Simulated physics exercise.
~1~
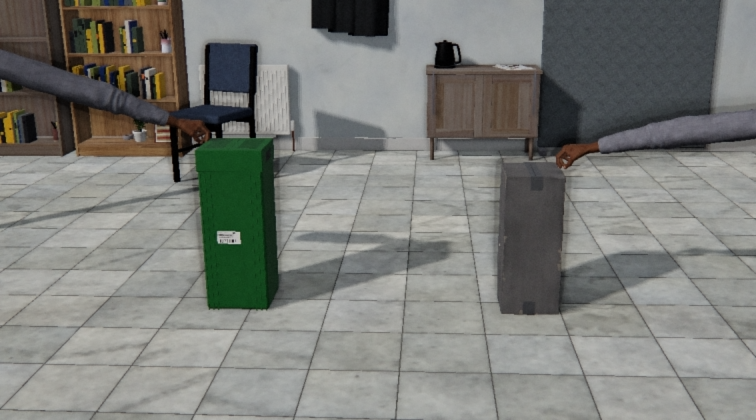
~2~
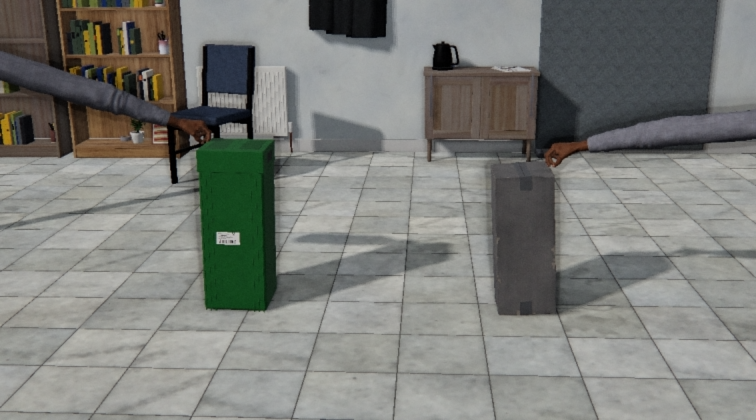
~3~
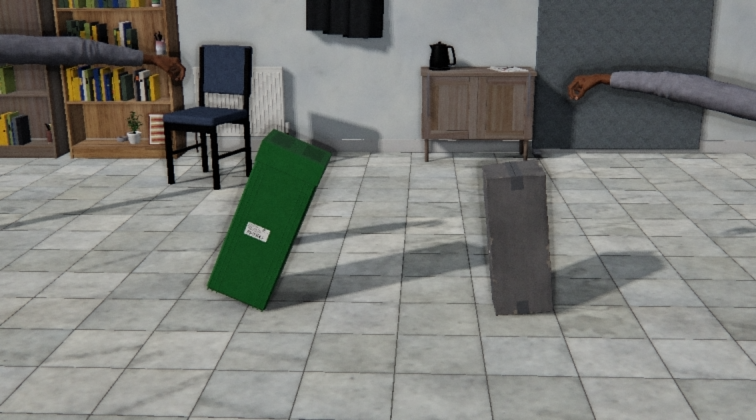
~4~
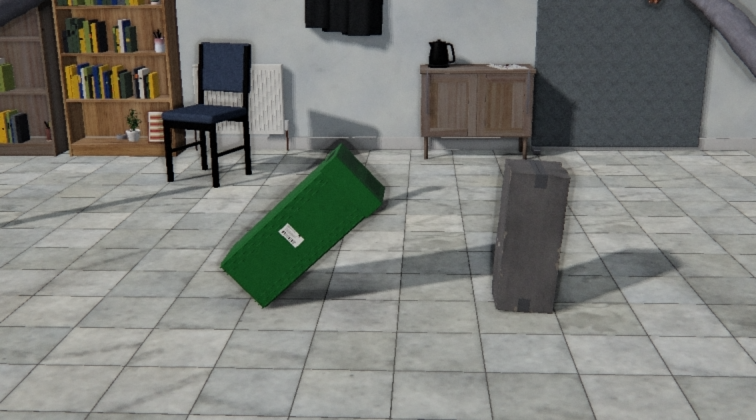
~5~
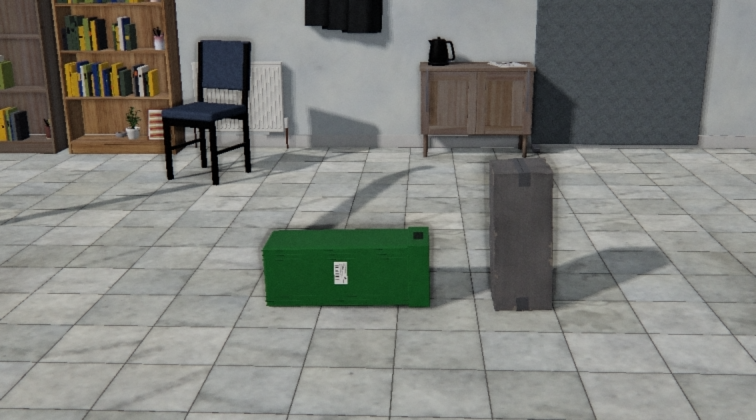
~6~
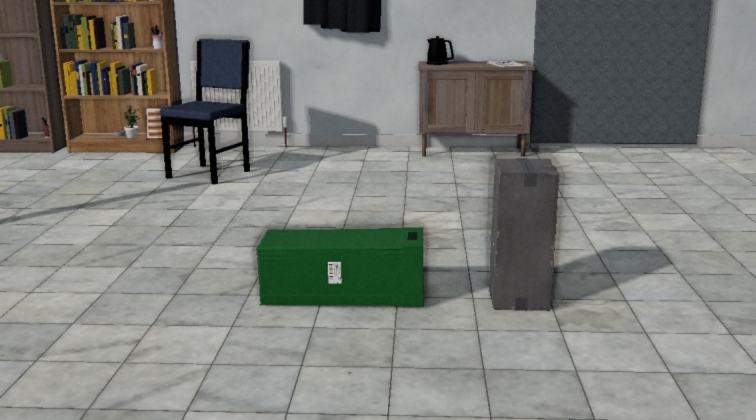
At the start, a tall green box and a tall grey parcel stand upright on a tiled floor, each with a hand reaching in from its side to touch it near the top. The hands push inward and then draw back. The green box tips to the right, leaning further and further, while the grey parcel stays nearly upright with only a slight wobble. The green box then topples over and lands on its side. In the end it lies still beside the grey parcel, which remains standing on its base.
